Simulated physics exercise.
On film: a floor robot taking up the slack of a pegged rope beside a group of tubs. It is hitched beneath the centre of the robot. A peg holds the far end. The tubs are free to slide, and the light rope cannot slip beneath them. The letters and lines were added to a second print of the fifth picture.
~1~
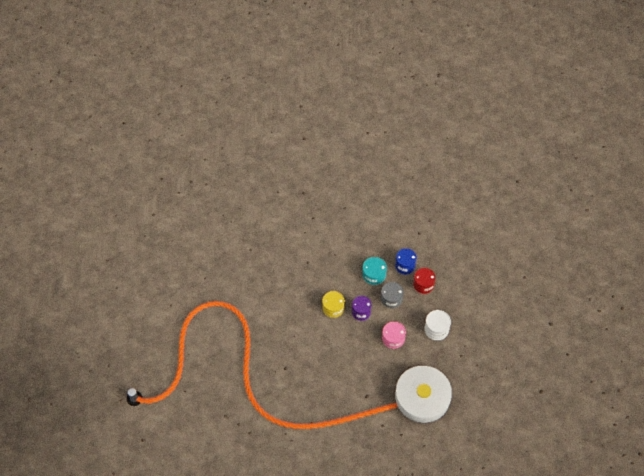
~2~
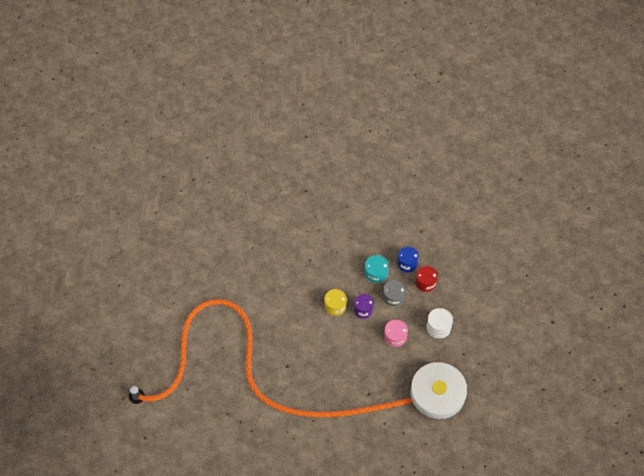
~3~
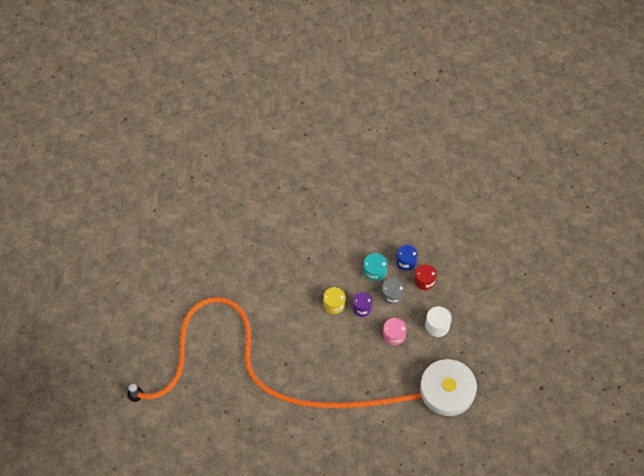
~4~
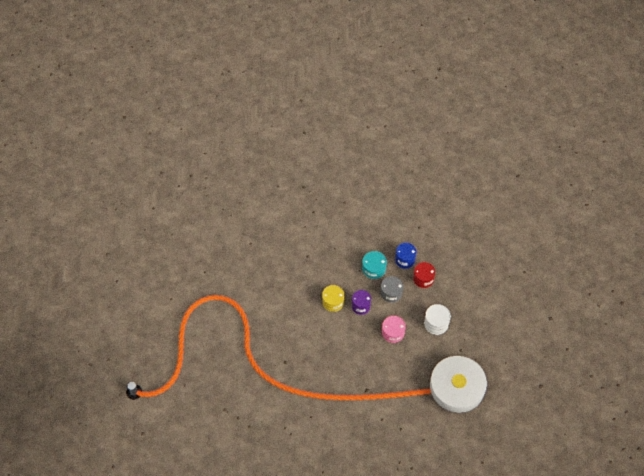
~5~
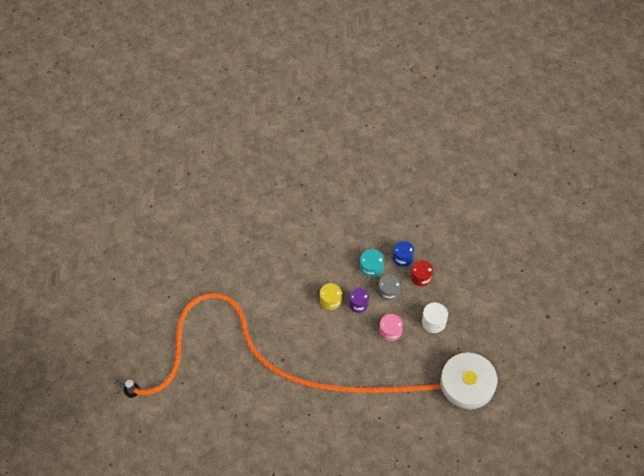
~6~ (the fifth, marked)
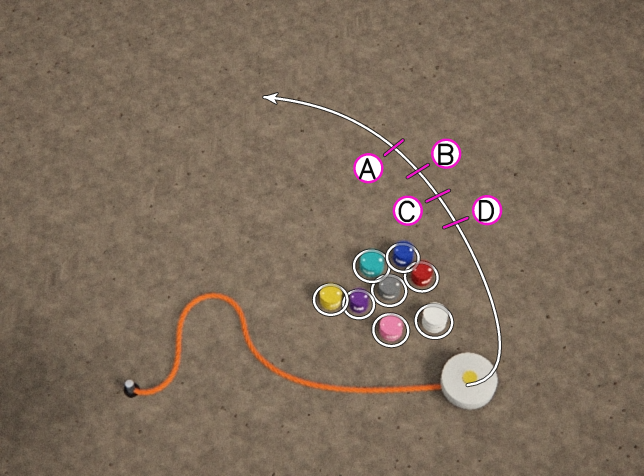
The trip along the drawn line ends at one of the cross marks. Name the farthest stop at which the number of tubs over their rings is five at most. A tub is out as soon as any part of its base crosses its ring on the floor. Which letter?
It can go as far as B.
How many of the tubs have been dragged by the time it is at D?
The count is none.
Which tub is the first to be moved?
The white tub.
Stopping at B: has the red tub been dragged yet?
By then, yes.
On the copy, A at (394, 148); B at (418, 171); C at (438, 196); D at (456, 223); the route from (467, 385) via (437, 194) to (264, 97).
On B. First, robot (496, 306).
Then, robot (461, 225).
Finally, robot (419, 166); grey tub (377, 281); pink tub (379, 305); red tub (408, 271); white tub (398, 288); four over the rings.
By contrast, A has seven over the rings; C is within the limit but short; D is within the limit but short.
